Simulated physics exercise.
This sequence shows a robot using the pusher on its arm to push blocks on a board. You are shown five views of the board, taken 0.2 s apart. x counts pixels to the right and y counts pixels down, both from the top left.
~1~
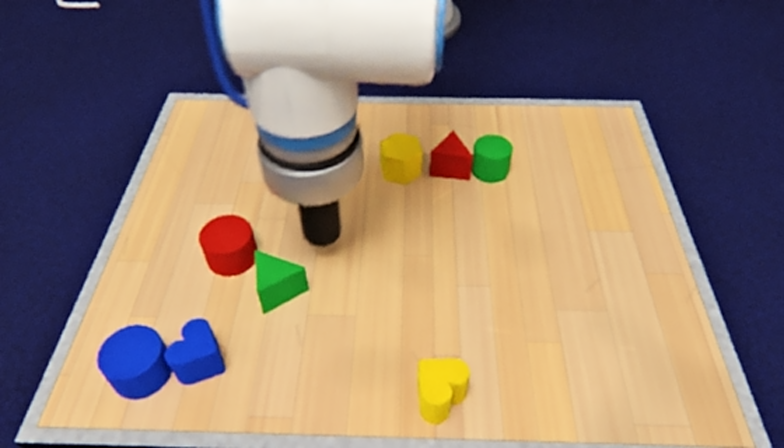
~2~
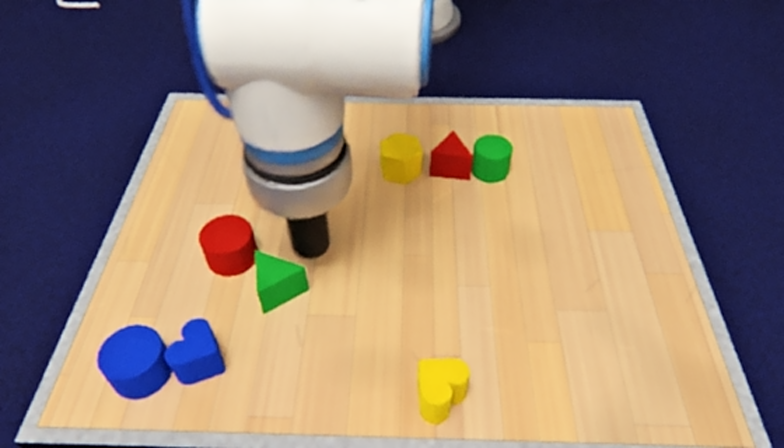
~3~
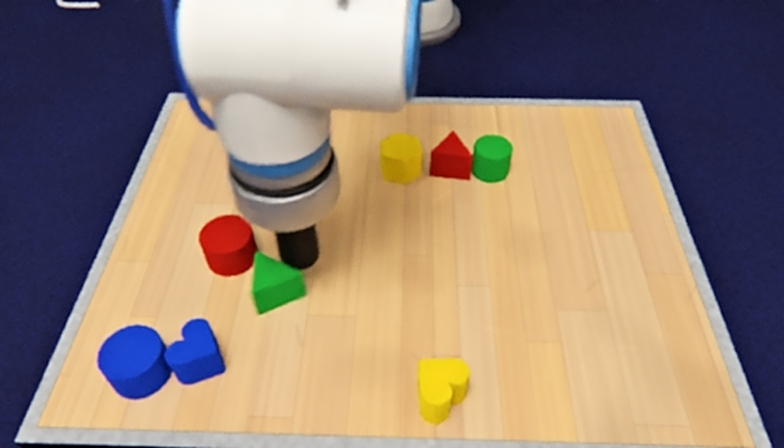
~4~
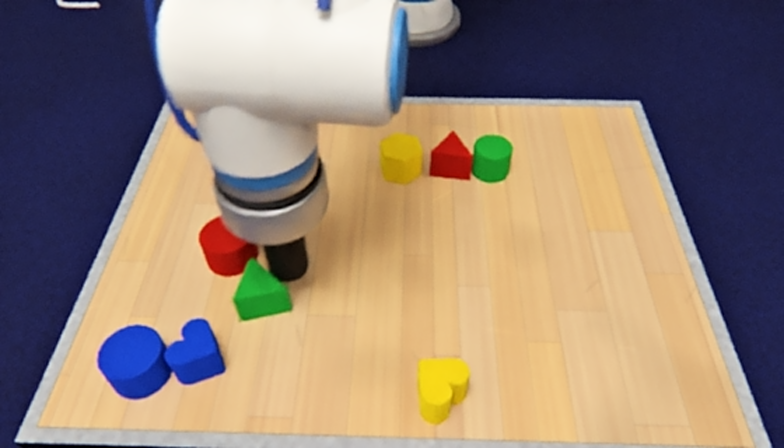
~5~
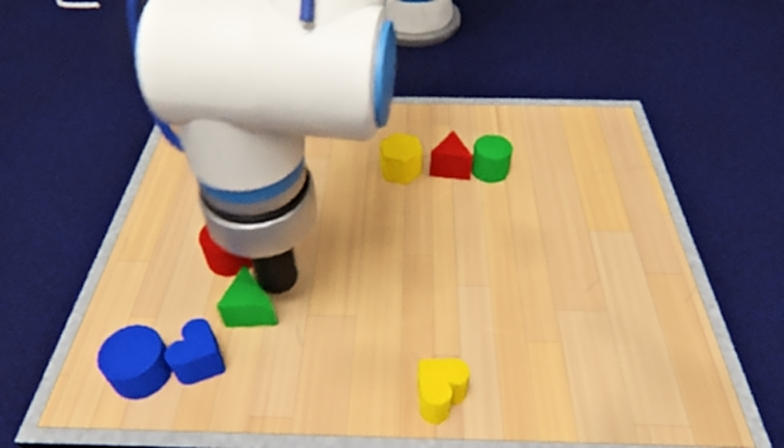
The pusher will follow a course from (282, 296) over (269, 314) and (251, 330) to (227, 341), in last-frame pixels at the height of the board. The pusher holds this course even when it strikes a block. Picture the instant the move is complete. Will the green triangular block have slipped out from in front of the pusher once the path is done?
It seems not.
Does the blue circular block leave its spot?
Final answer: Yes.
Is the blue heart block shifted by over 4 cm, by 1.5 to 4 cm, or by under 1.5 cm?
Its final spot will lie 1.5 to 4 cm from the current one.
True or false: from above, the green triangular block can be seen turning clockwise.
Answer: True.
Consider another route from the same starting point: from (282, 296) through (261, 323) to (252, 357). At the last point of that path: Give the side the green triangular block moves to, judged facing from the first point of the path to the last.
Shifted right.
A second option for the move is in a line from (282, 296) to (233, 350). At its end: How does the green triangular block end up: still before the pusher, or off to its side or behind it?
It escapes to one side.
The first path, step by step. Halfway along, pusher at (255, 306); blue heart block at (186, 344), turned 15° anticlockwise; green triangular block at (213, 311), turned 35° clockwise.
At the end, pusher at (221, 325); blue circular block at (112, 359); blue heart block at (168, 355), turned 45° anticlockwise; red circular block not moved; green triangular block at (179, 318), turned 25° clockwise.
